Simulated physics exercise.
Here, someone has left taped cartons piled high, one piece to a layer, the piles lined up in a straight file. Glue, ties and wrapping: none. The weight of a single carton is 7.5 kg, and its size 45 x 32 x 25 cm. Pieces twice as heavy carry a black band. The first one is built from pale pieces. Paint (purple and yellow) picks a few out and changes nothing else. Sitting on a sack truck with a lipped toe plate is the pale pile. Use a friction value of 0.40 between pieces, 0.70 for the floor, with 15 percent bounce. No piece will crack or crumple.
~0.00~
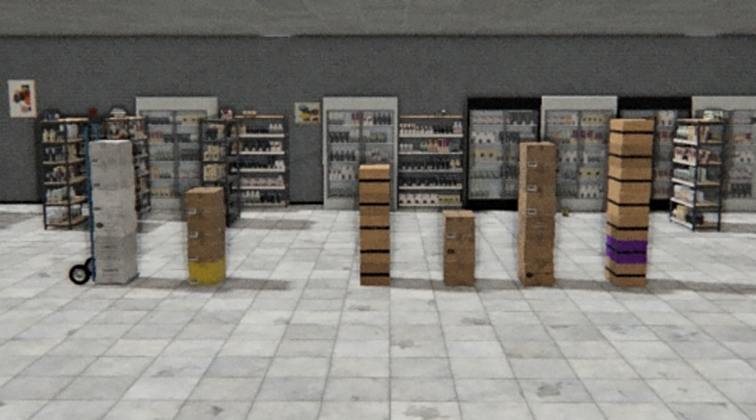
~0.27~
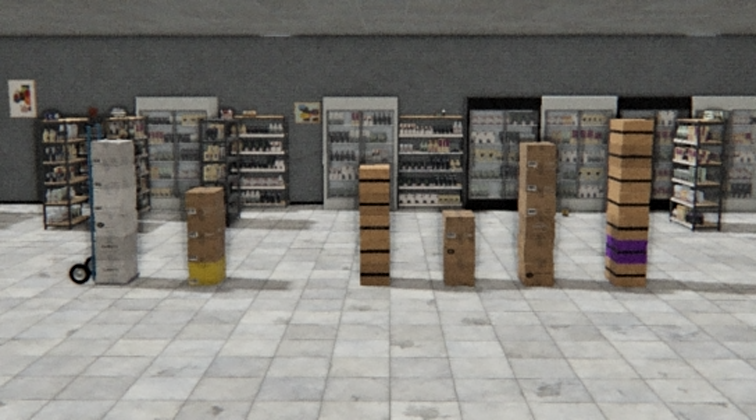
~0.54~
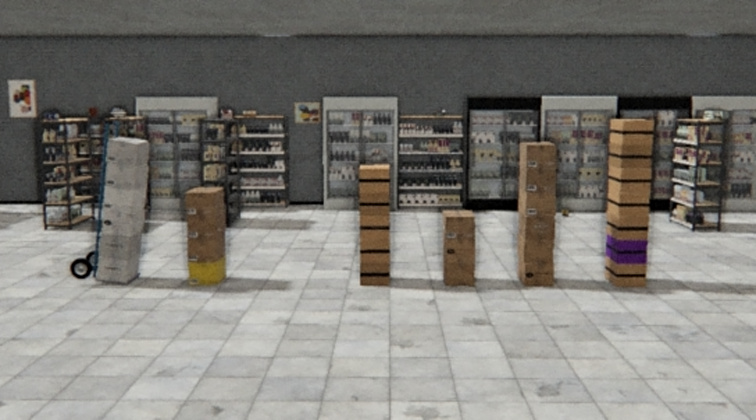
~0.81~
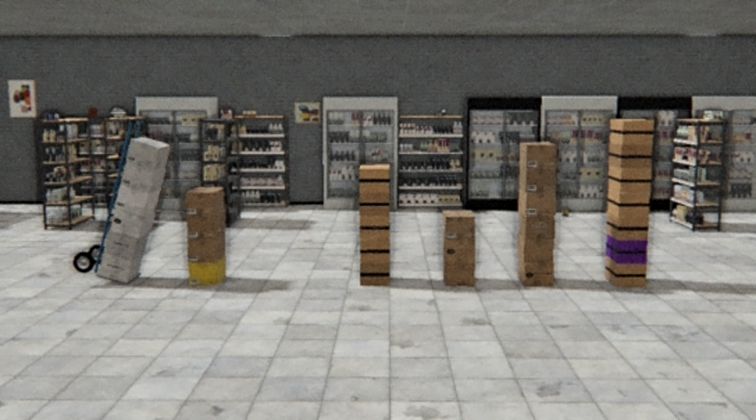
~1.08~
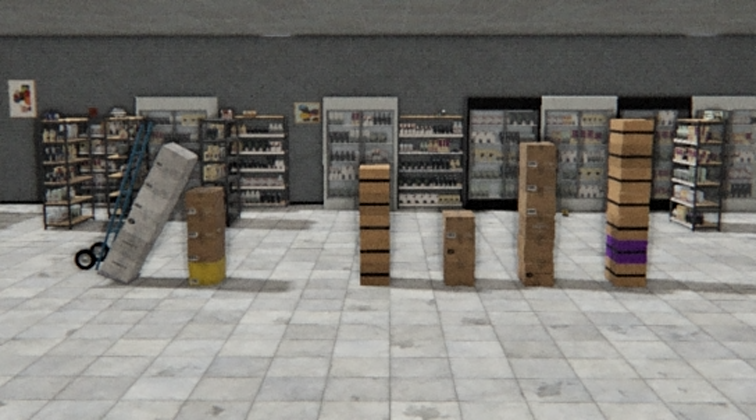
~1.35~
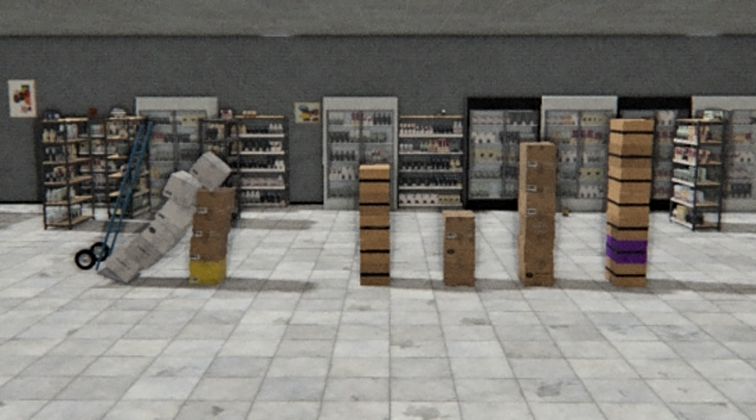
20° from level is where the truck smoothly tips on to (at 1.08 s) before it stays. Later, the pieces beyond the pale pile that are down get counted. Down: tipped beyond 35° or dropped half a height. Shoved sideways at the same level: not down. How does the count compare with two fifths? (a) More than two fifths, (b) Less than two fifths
b.
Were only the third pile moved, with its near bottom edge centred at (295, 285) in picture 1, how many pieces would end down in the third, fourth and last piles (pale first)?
Then third 0, fourth 0, last 0.
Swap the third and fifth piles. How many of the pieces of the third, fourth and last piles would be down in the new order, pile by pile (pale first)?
Count of fallen pieces - third: 0; fourth: 0; last: 0.
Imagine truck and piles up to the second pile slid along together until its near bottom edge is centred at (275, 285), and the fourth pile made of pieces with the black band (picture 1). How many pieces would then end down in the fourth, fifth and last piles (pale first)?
You'd get fourth 0, fifth 0 and last 0.
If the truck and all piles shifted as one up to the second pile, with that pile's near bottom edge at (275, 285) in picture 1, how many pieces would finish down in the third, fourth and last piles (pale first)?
That would give third 0, fourth 0 and last 0.
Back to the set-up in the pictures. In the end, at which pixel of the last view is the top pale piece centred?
Roughly at (336, 247).
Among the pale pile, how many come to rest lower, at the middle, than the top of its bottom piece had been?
Count: 3.
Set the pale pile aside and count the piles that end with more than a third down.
Total count: 1.
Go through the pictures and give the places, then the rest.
In the first frame (each place is the centre of the face we see best), truck frame (88, 158) 0° forward; purple carton (632, 252); yellow carton (203, 274); the others all in place.
The second frame shows truck frame (90, 158) 1° forward; purple carton (632, 252).
The third frame shows truck frame (105, 155) 8° forward, top of the pale pile leaning 8°; purple carton (632, 252); the others all in place.
The fourth frame shows truck frame (124, 154) 16° forward, top of the pale pile leaning 16°; purple carton (632, 252); the others all in place.
The fifth frame shows truck frame (133, 154) 20° forward, top of the pale pile leaning 29°; purple carton (632, 252); the others all in place.
The sixth frame shows truck frame (133, 154) 20° forward, top of the pale pile leaning 41°; yellow carton (204, 273) tilted 3°; purple carton (632, 252); steepest lean 3°, the carton at (207, 227); 4 have shifted.
By 1.50 s, 6 of the pale pile down; none of the 25 other cartons down, 4 disturbed; yellow carton tilted 12°.
By 1.76 s, 6 of the pale pile down; 4 of the 25 other cartons down; yellow carton tilted 35°.
By 2.16 s, 6 of the pale pile down; 4 of the 25 other cartons down; yellow carton tilted 55°.
When it is over (2.8 s), 6 of the pale pile down; 4 of the 25 other cartons down; yellow carton tilted 57°; purple carton unmoved. That is 16 per cent. In pixels of the last frame, middles, yellow carton near (224, 263), purple carton near (626, 248).
